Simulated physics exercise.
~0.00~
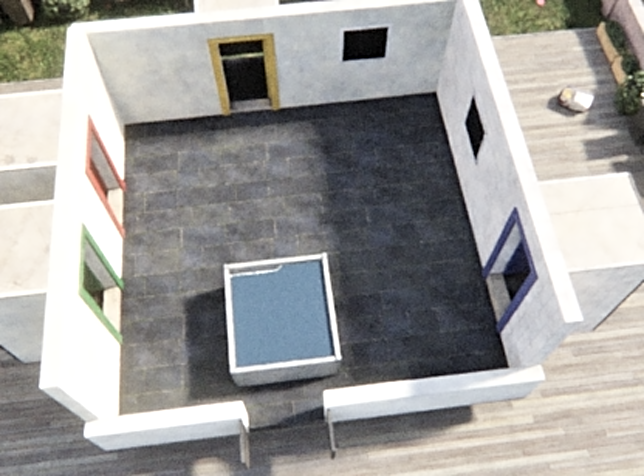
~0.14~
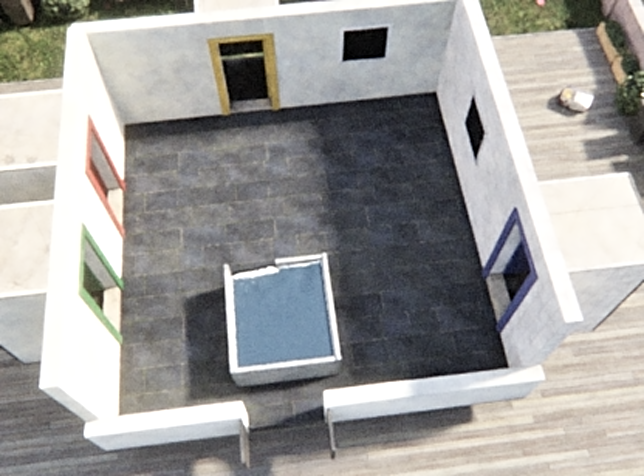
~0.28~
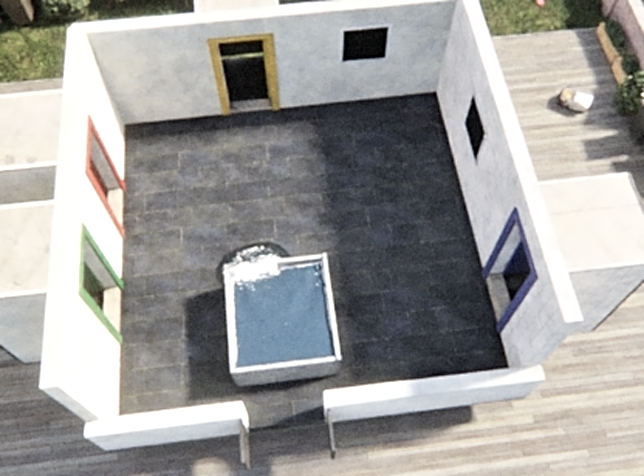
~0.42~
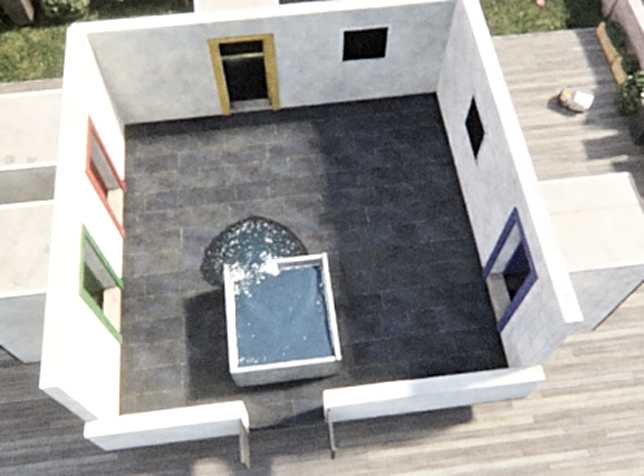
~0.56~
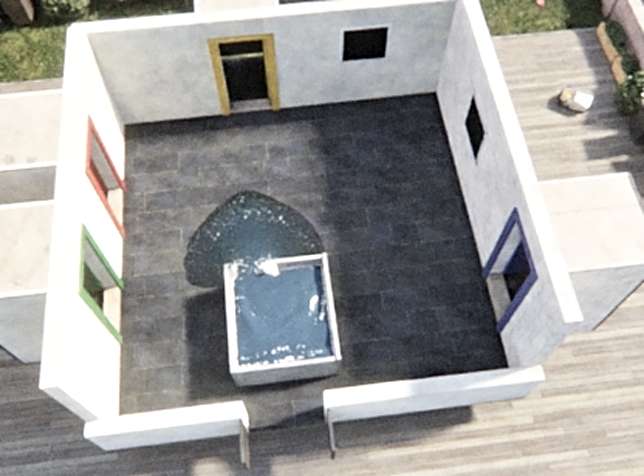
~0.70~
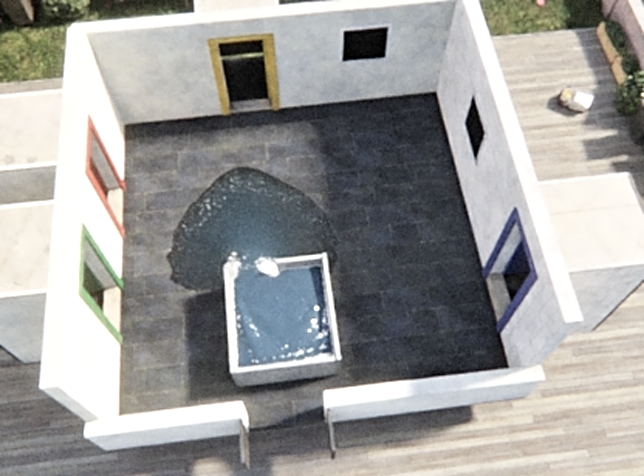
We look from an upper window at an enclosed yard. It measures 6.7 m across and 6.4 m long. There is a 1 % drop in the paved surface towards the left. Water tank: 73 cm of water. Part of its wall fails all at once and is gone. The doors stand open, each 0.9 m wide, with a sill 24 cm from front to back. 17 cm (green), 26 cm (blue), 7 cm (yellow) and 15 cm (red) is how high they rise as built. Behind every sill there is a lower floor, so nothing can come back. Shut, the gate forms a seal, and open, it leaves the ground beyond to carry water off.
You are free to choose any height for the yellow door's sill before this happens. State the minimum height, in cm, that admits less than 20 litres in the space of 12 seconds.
16 cm, roughly.
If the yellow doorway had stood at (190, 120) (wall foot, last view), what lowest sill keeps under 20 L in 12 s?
It needs roughly 17 cm.
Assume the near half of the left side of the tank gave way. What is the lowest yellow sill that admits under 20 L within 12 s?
Then something near 7.5 cm.
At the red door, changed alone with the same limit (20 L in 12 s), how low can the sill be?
Door red, min height approx. 11.0 cm.
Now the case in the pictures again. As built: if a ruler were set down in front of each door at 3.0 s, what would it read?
At the green door the depth is 1 cm, at blue 0 cm, at yellow 17 cm and at red 10 cm.
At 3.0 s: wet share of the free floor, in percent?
45 %.
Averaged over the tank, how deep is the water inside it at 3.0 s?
I'd put it near 30 cm.
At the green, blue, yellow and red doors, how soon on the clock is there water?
The green door gets it at 2.6 s, the blue door at 8.0 s, the yellow door at 1.2 s and the red door at 1.4 s.
After 1.4 s water covers 35 % of the floor, deepest (34 cm) near (248, 276); 10 cm at the yellow door, 1 litre in over its 7 cm sill.
After 3.0 s water covers 45 % of the floor, deepest (28 cm) near (133, 162); 17 cm at the yellow door, 105 litres in over its 7 cm sill.
After 12.0 s water covers 100 % of the floor, deepest (8 cm) near (118, 430); 5 cm at the yellow door, 197 litres in over its 7 cm sill.
At the yellow door as built, the water arrived by 1.2 s and peaked near 19 cm at 2.8 s.
With a sill of 14 cm, 37 litres would have come in within the 12 s; with 19.5 cm, 6 litres. So under 20 litres takes about 16 cm.
